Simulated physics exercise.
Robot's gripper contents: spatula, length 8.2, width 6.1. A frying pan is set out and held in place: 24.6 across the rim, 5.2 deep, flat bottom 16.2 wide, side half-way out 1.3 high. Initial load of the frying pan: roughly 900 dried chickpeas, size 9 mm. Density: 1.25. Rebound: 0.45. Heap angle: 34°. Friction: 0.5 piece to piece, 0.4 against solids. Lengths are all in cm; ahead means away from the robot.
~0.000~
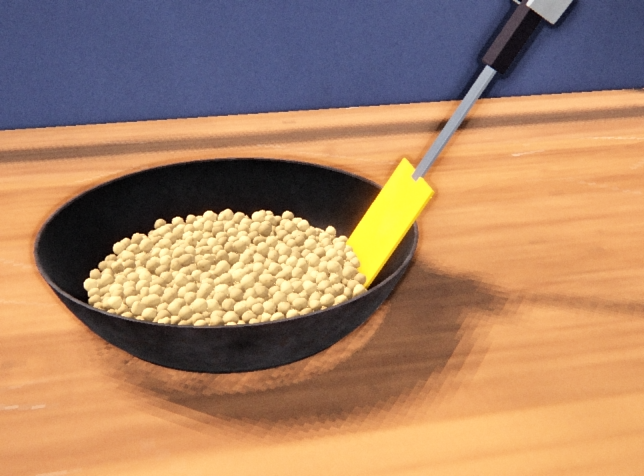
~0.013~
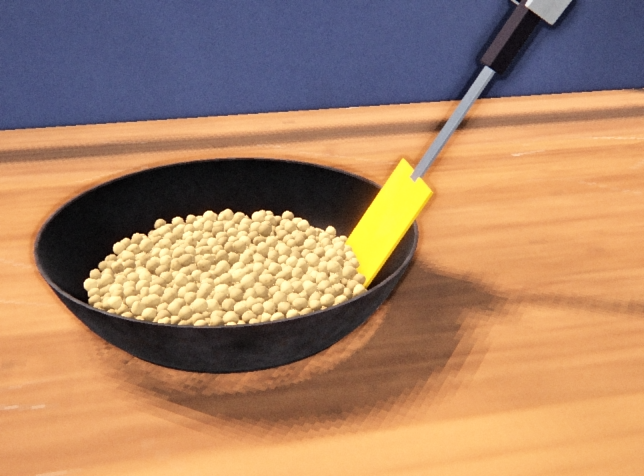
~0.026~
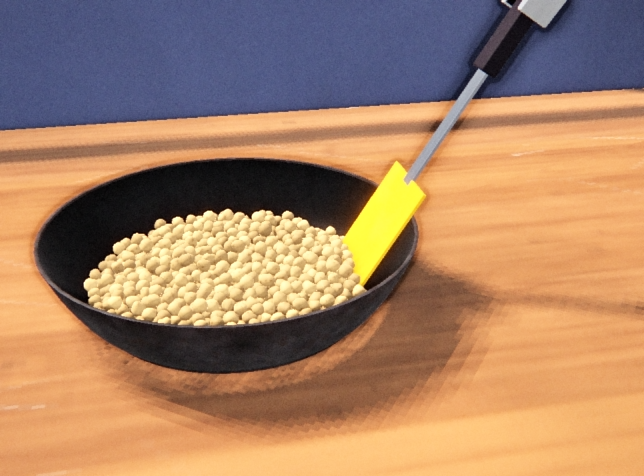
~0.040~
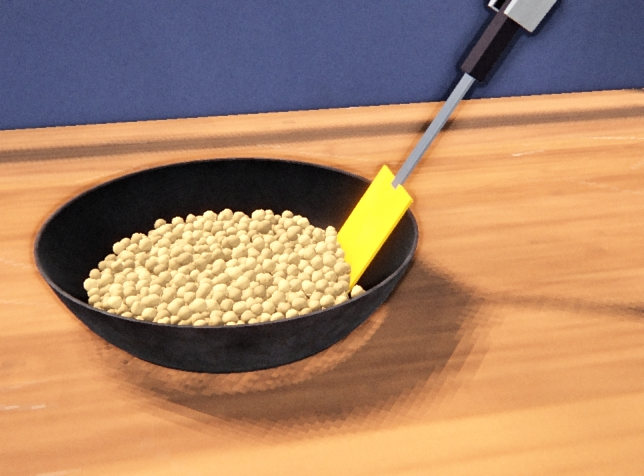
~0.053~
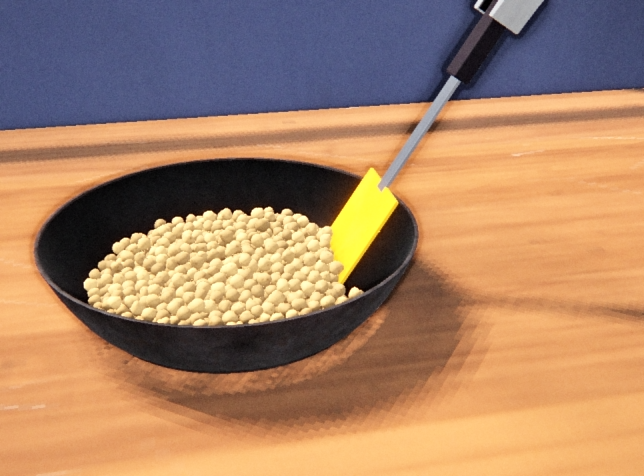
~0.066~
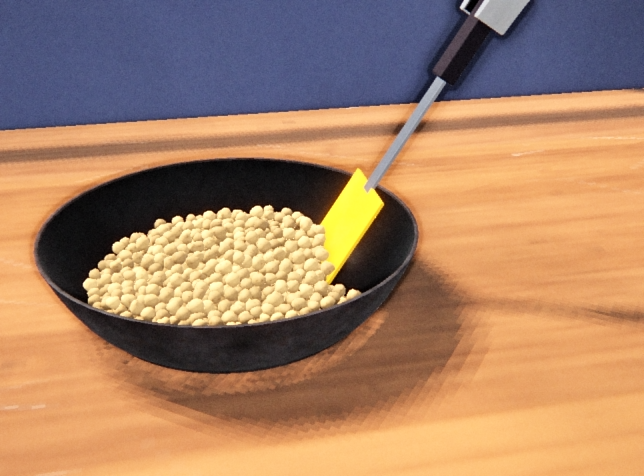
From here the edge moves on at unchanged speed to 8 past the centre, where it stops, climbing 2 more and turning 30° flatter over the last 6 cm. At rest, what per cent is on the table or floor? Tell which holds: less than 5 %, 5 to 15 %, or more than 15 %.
What holds is less than 5 %.
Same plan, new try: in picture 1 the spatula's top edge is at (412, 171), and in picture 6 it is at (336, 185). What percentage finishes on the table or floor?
10 per cent.
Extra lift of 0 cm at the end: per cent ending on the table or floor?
It comes to around 0 percent.
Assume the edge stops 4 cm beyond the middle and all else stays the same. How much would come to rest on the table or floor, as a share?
About 0 %.
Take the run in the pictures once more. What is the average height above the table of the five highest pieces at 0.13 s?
Height: Approx. 5 cm.
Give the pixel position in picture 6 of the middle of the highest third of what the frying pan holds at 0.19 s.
Centre: Approx. (154, 260) in the last view.
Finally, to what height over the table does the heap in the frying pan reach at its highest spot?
Some 6.0 cm.
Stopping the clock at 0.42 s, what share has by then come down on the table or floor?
Around 2 %.
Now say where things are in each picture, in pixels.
The first frame shows spatula top edge at (419, 174), sloping 57°; upper third of the load around (234, 266), from x 90 to 365, top at y 215; 900 in the frying pan.
The second frame shows spatula top edge at (417, 175), sloping 57°; upper third of the load around (234, 266), from x 90 to 365, top at y 215.
The third frame shows spatula top edge at (411, 178), sloping 57°; upper third of the load around (238, 265), from x 90 to 365, top at y 215.
The fourth frame shows spatula top edge at (398, 182), sloping 57°; upper third of the load around (238, 264), from x 90 to 360, top at y 215.
The fifth frame shows spatula top edge at (384, 184), sloping 57°; upper third of the load around (238, 262), from x 90 to 360, top at y 215.
The sixth frame shows spatula top edge at (370, 186), sloping 57°; upper third of the load around (235, 260), from x 90 to 360, top at y 210; 900 in the frying pan.
After 0.13 s, sloping 57°, highest piece 5 above the table; 900 in the frying pan.
After 0.19 s, sloping 46°, highest piece 6 above the table; 900 in the frying pan.
After 0.42 s, sloping 27°, highest piece 6 above the table; 887 in the frying pan, 11 on the table or floor, 2 on the blade or in flight.
After 1.47 s, sloping 27°, highest piece 6 above the table; 887 in the frying pan, 13 on the table or floor.
At rest, 887 in the frying pan, 13 on the table or floor. That is 1 % on the table or floor.
